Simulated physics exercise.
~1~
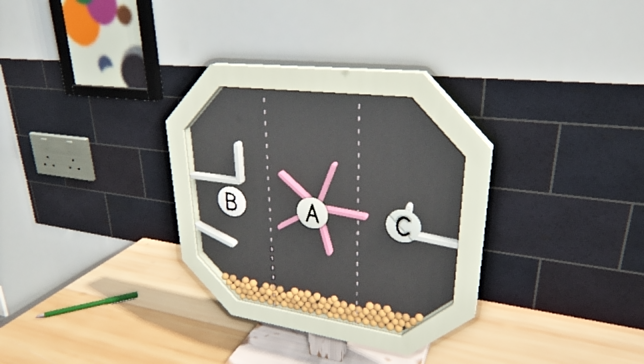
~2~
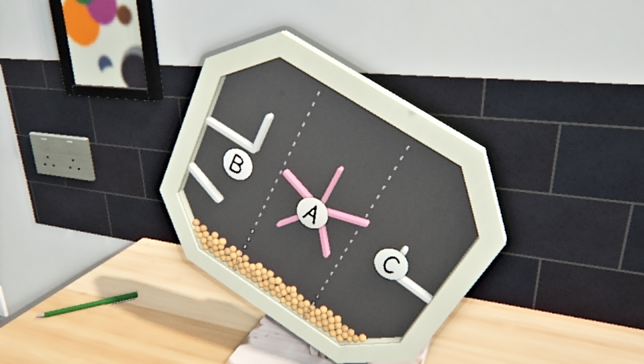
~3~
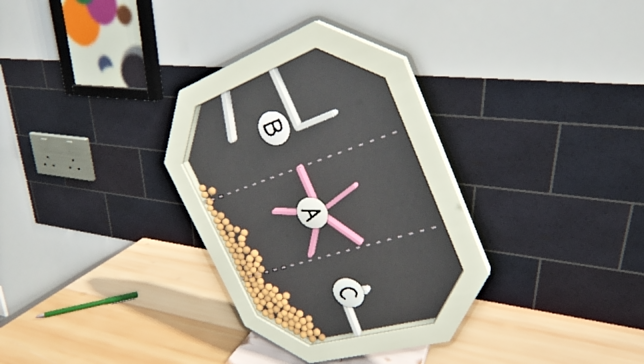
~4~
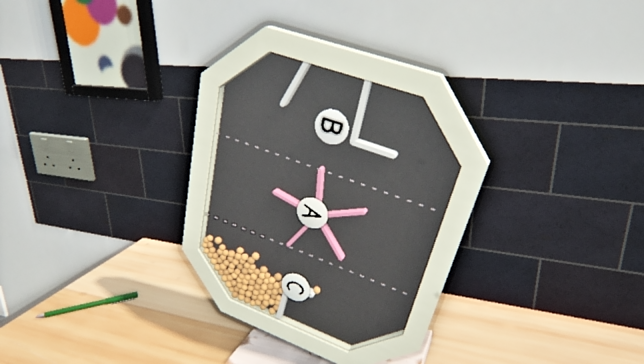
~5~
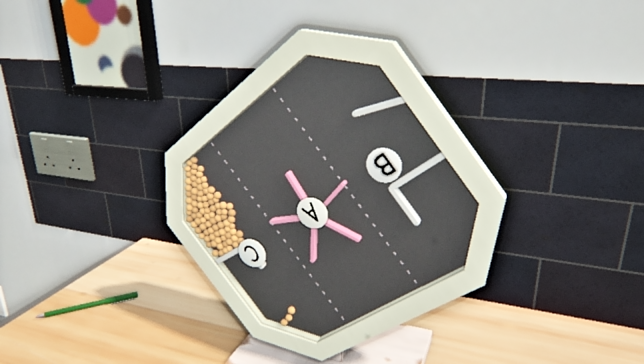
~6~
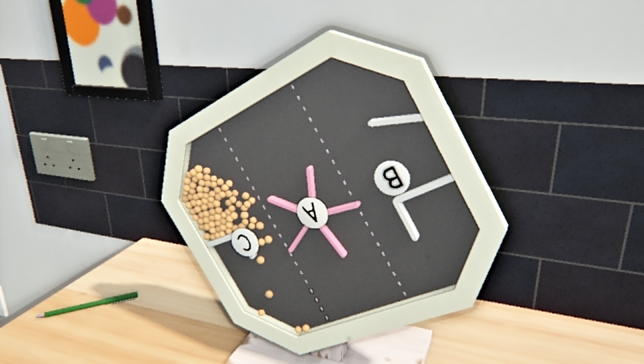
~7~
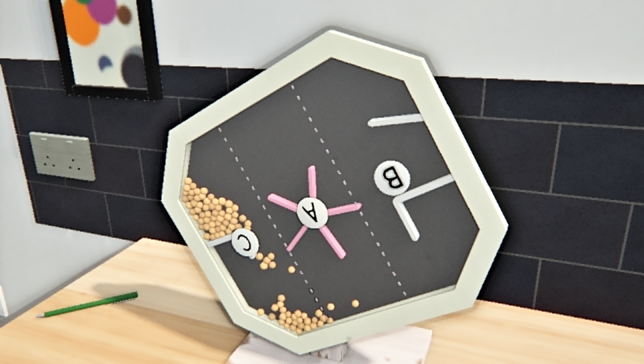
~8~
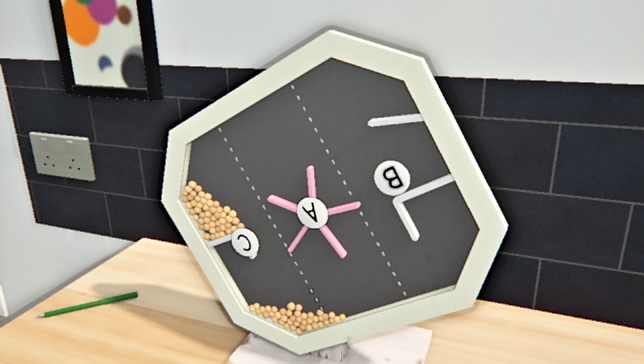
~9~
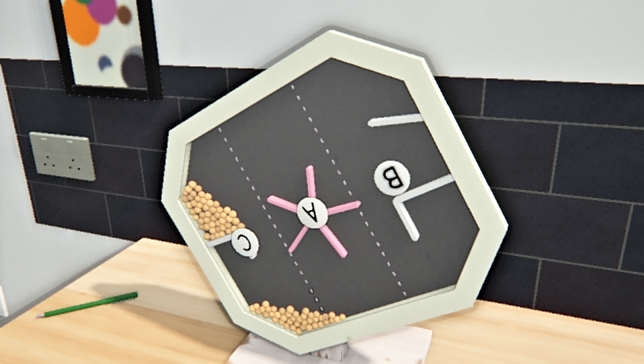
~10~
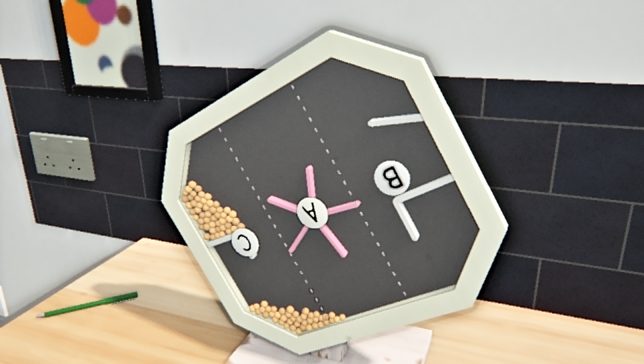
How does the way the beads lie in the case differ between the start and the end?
At the start the beads lie in one long layer along the bottom of the case. At the end they are split in two, with one heap held at the left above the bar by C and a smaller one at the bottom.
On a wooden table by a wall with black tiles, seen from the front, stands a pale-rimmed, eight-sided case with a dark back, a green pencil lying to its left. Tan beads line its bottom, below white bars by B on the left, a pink star-shaped wheel at A and a bar by C on the right. The case turns clockwise, carrying B over the top and C underneath to the left, while the pink wheel turns too. The beads heap up at the left, then some spill past C to the bottom. The case stops, leaving one heap above C's bar and a smaller one below.
